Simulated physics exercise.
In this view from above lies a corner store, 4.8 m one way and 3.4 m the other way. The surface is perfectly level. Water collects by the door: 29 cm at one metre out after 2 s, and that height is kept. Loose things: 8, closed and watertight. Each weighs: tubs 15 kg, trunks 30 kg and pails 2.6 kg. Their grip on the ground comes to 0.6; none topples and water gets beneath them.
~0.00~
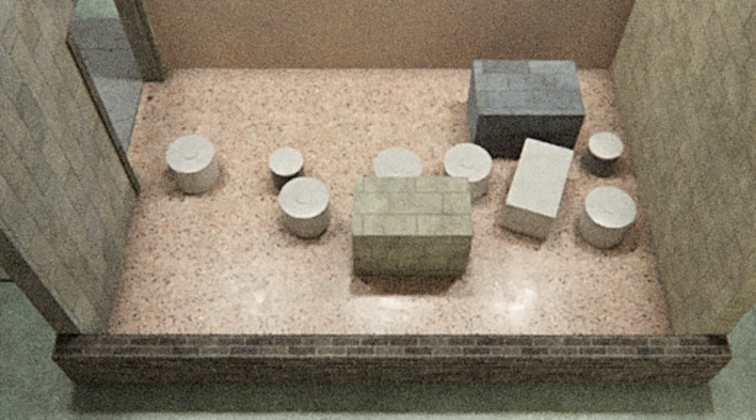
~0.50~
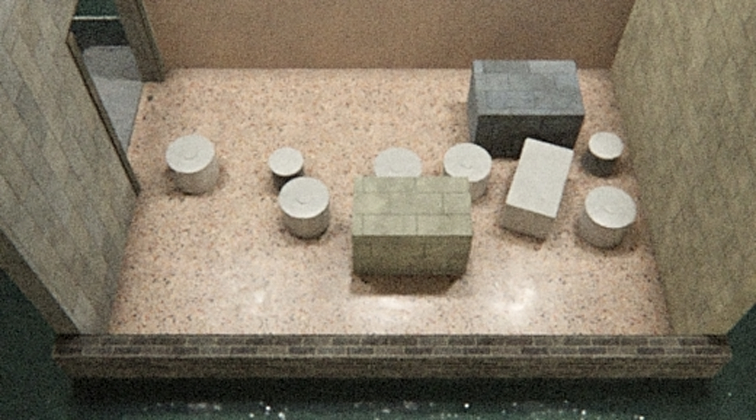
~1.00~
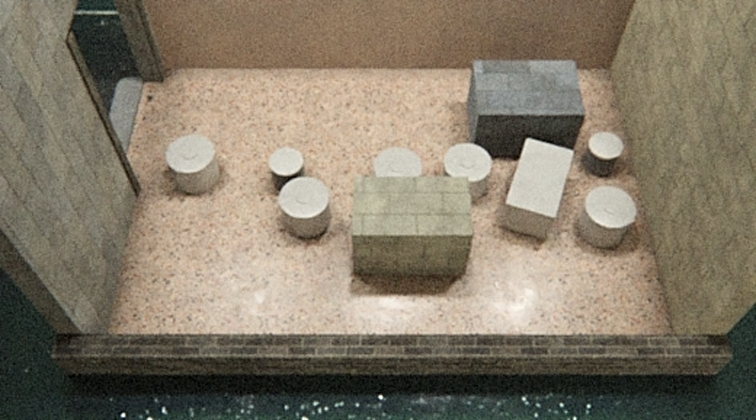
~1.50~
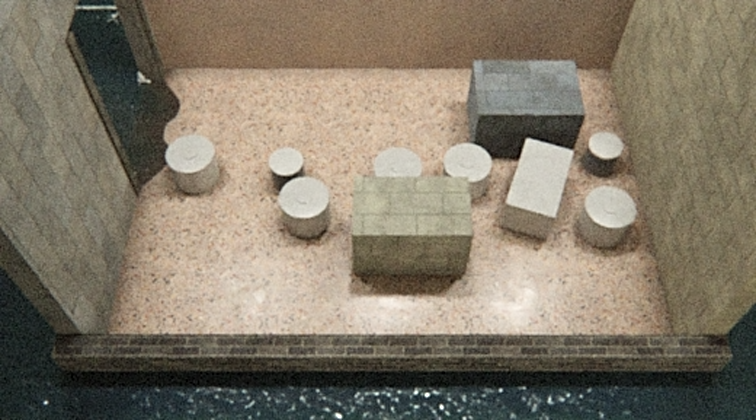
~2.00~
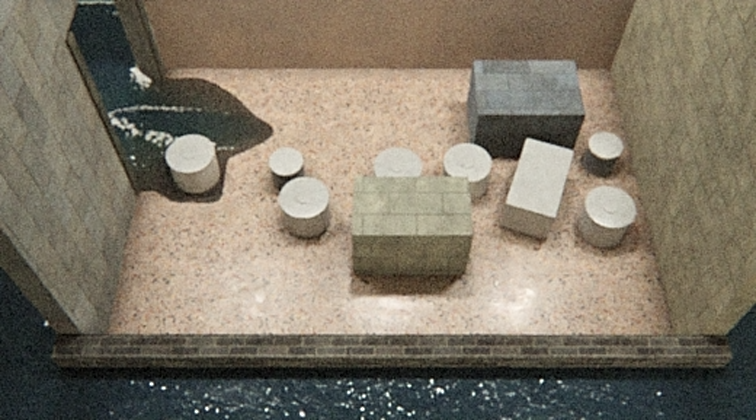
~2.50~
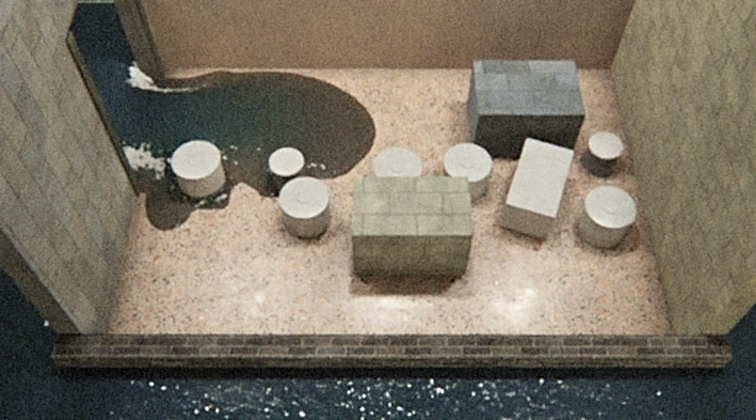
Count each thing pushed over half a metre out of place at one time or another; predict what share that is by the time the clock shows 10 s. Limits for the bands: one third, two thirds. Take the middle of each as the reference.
Band: Top, two thirds or more.
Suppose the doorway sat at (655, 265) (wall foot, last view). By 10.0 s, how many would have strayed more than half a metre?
6.
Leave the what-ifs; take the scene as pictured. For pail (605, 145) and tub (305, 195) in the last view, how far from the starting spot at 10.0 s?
In turn: 250 cm, 140 cm.
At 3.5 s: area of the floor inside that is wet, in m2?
Some 8.0 m2.
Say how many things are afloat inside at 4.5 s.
At that moment 2.
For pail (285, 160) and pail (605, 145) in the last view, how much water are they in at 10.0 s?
14 and 18 cm.
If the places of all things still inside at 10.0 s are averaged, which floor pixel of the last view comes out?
Around (355, 290).
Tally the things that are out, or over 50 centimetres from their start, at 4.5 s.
By then the count is 2.
After 3.5 s 2 of 8 are over 50 cm from their spots; 1 afloat.
After 4.5 s 2 of 8 are over 50 cm from their spots; 2 afloat.
After 7.0 s 8 of 8 are over 50 cm from their spots; 5 afloat.
After 10.0 s 8 of 8 are over 50 cm from their spots, and 8 have been at some point; 8 afloat.
